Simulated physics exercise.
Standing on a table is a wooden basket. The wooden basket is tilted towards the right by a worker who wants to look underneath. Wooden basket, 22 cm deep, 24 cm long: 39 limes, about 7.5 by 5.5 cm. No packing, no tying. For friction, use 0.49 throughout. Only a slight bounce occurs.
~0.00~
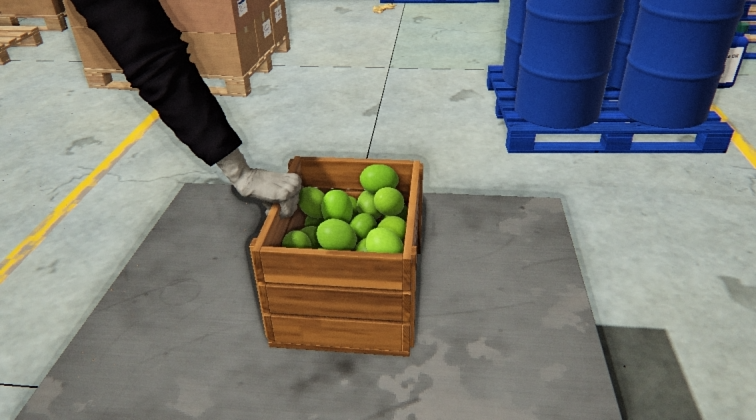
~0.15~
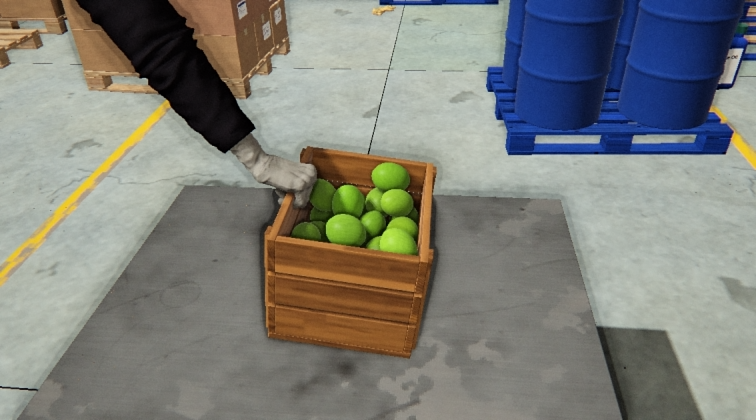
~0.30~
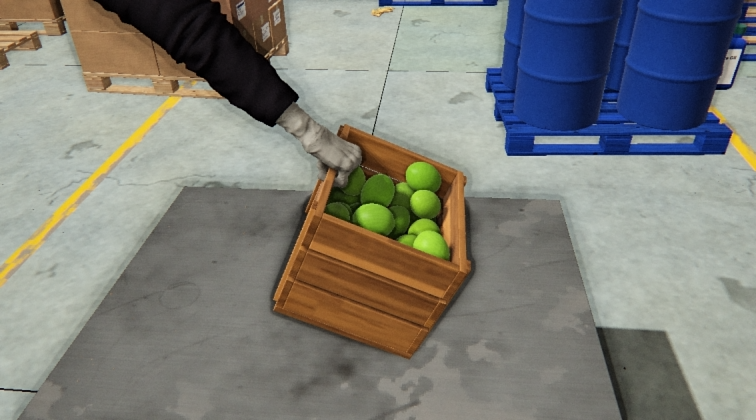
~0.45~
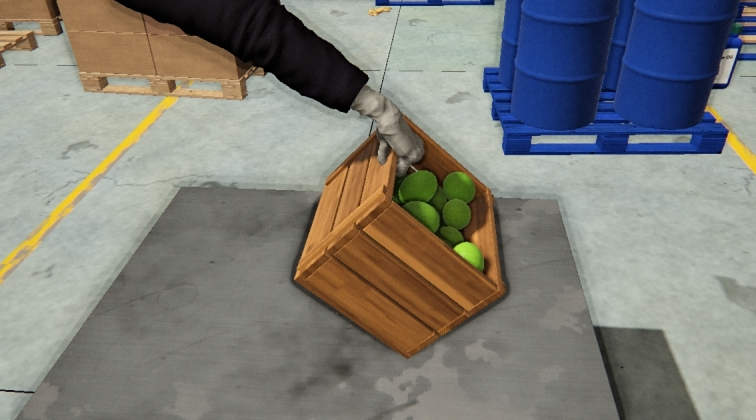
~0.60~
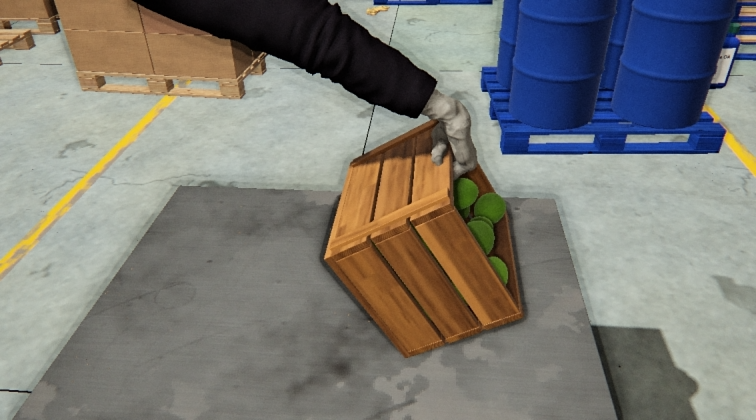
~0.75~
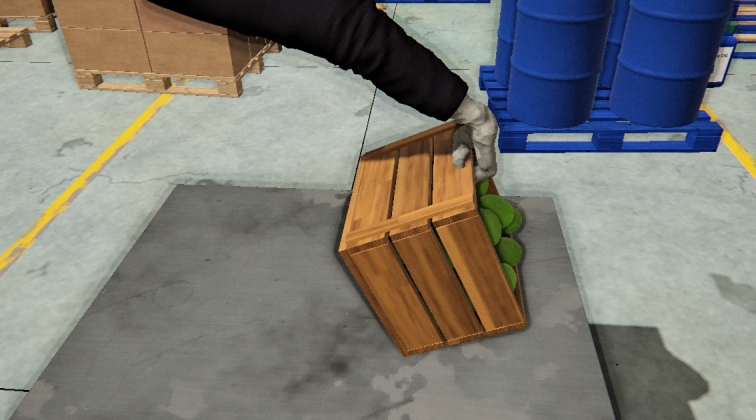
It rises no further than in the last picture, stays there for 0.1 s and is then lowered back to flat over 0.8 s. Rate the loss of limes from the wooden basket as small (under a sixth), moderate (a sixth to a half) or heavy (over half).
The loss is small.
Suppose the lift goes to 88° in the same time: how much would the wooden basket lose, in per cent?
Then it's 30 per cent for the wooden basket.
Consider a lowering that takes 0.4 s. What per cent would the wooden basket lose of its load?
That would cost the wooden basket 10 per cent of its load.
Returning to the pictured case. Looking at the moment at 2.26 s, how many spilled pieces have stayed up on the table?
Near 2, give or take.
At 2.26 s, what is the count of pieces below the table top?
Estimated number of pieces: About 1.
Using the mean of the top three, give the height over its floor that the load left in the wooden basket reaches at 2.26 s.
Roughly 23 cm.
After 0.99 s, tilt 61°; wooden basket 37 in, 2 out.
After 1.29 s, tilt 28°; wooden basket 36 in, 3 out.
After 1.71 s, tilt 0°; wooden basket 36 in, 3 out.
Outcome (at 2.26 s), wooden basket 36 in, 3 out. Asked share, 3 of 39, 8 per cent.
